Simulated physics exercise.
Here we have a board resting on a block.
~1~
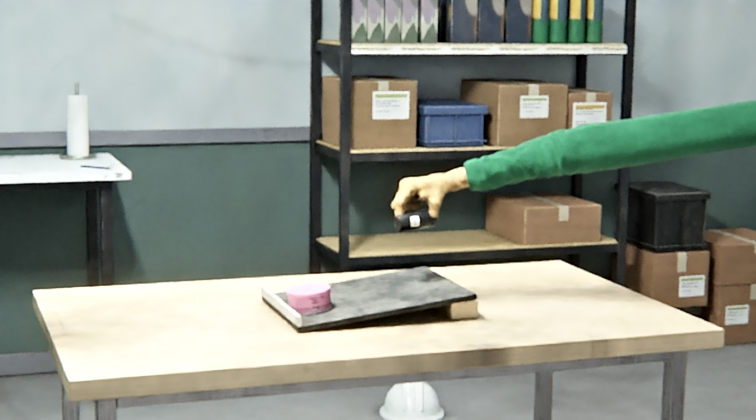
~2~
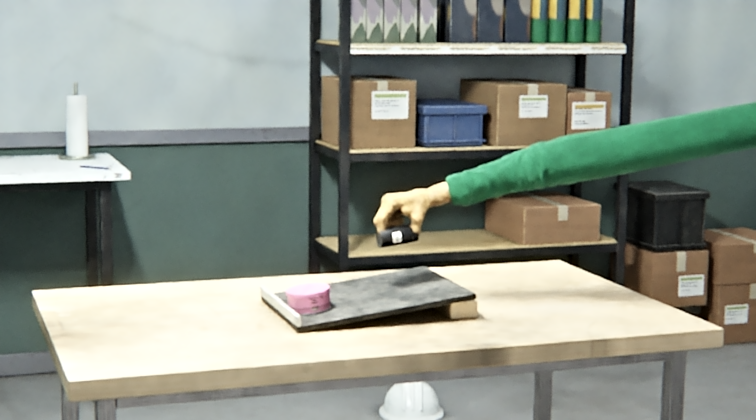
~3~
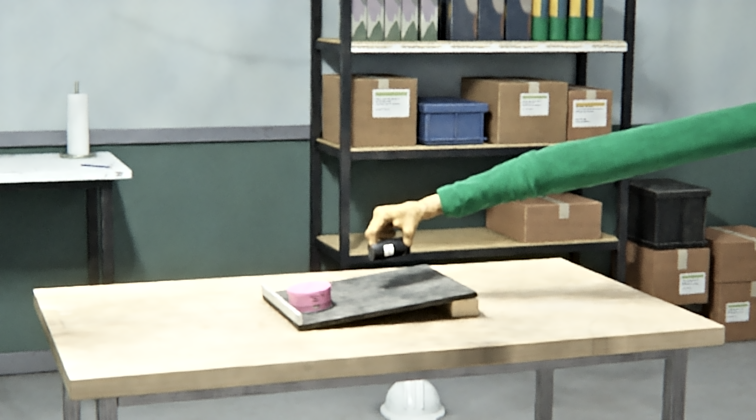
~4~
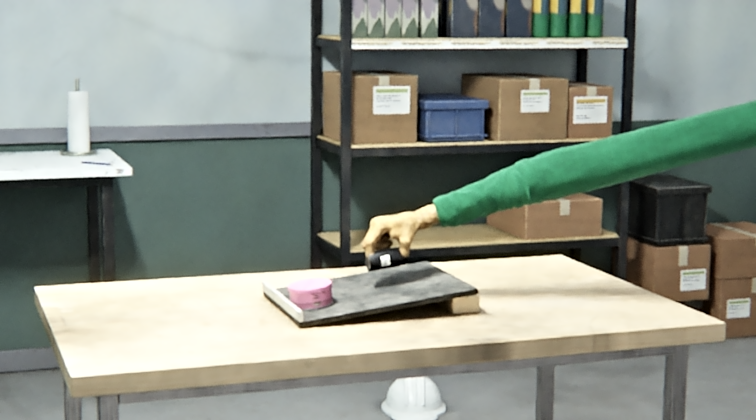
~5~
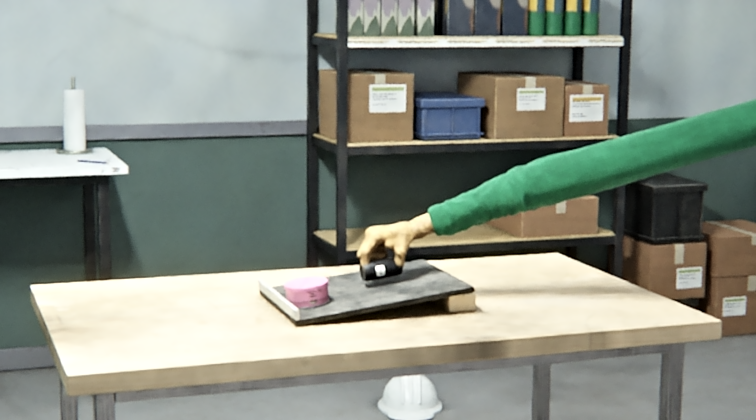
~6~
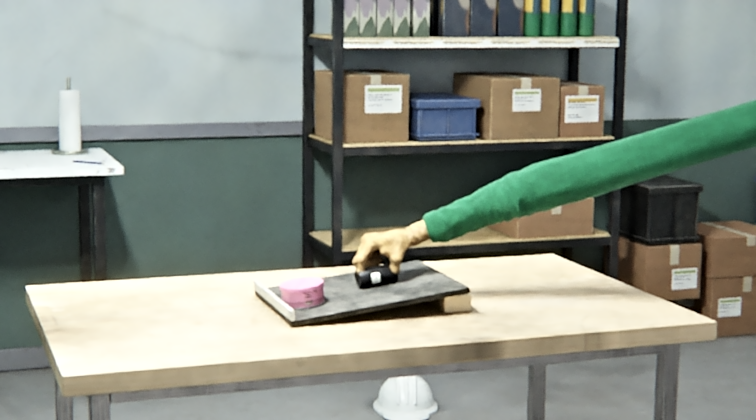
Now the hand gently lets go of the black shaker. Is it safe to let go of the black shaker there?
It holds.
Then, 0.20 s past the last view, nothing moves.
Then, 0.40 s past the last view, black shaker resting near (376, 276).
Finally, both still in place. Final places as the last picture's camera would see them, black shaker near (376, 276). The black shaker remains at rest.
